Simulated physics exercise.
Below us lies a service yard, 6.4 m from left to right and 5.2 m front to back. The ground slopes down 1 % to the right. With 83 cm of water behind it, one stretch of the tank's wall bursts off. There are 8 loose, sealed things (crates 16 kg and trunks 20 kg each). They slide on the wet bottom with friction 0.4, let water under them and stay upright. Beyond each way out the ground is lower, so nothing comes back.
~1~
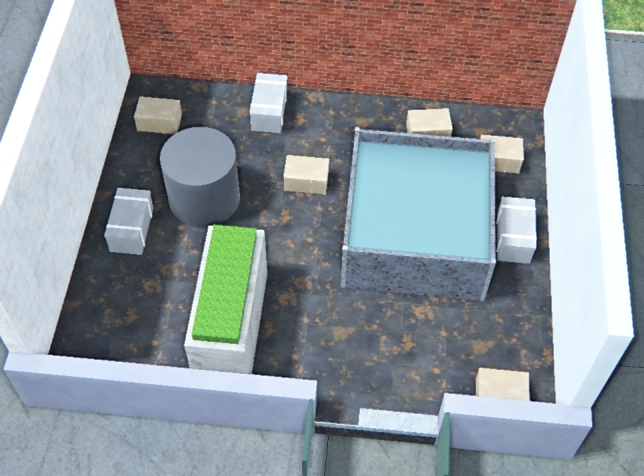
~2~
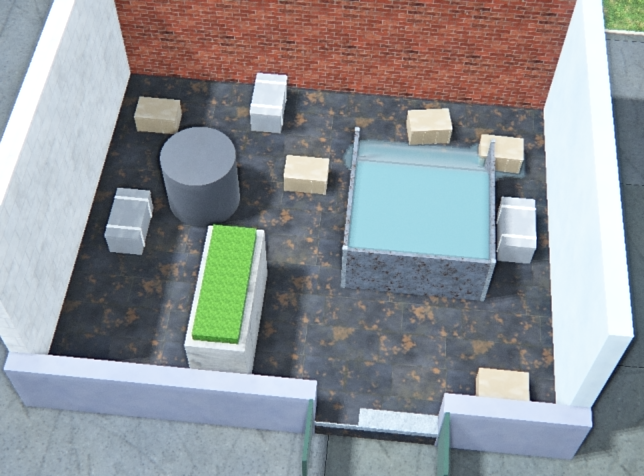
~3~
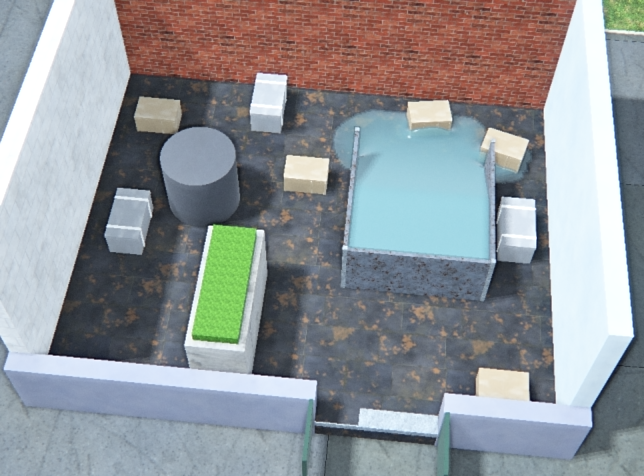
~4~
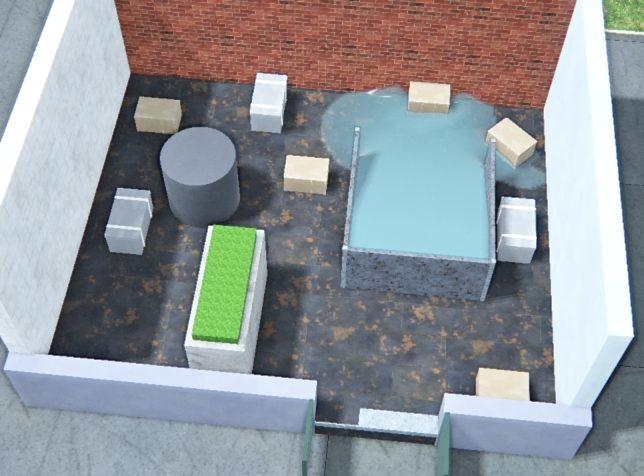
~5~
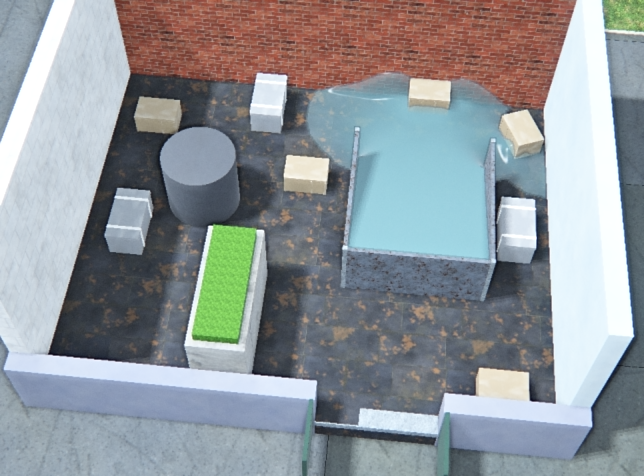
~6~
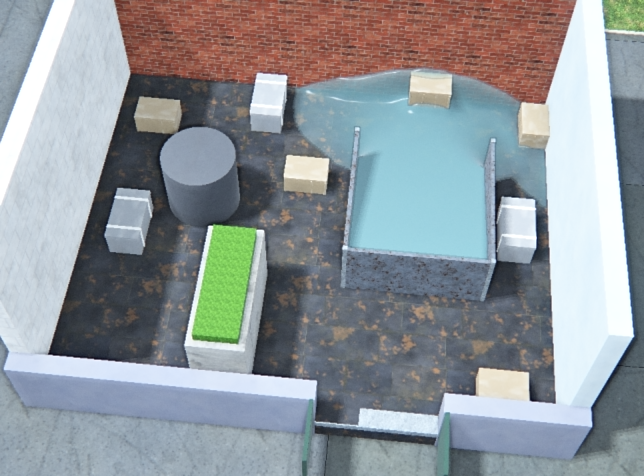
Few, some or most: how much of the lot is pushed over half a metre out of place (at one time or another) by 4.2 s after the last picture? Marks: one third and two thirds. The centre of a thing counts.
Share: At least two thirds.
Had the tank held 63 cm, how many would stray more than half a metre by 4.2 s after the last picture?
Then 7.
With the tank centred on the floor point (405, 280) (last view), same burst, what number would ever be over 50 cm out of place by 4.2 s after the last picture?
In that case 8 of them.
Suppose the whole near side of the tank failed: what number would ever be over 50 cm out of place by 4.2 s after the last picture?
In that case 3 of them.
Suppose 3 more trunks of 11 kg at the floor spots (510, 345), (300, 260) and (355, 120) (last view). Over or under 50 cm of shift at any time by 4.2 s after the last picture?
In turn: Over, under, over.
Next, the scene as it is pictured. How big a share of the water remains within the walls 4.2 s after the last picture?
About 98 per cent.
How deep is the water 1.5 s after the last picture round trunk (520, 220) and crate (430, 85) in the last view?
About 10 and 38 cm.
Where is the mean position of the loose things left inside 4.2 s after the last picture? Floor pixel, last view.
At about (287, 282).
Then, 0.4 s after the last picture 1 of 8 are over 50 cm from their spots; 2 afloat.
Then, 1.5 s after the last picture 3 of 8 are over 50 cm from their spots; 2 afloat.
Then, 2.8 s after the last picture 5 of 8 are over 50 cm from their spots; 5 afloat.
Then, 4.2 s after the last picture 6 of 8 are over 50 cm from their spots, and 7 have been at some point; 3 afloat.
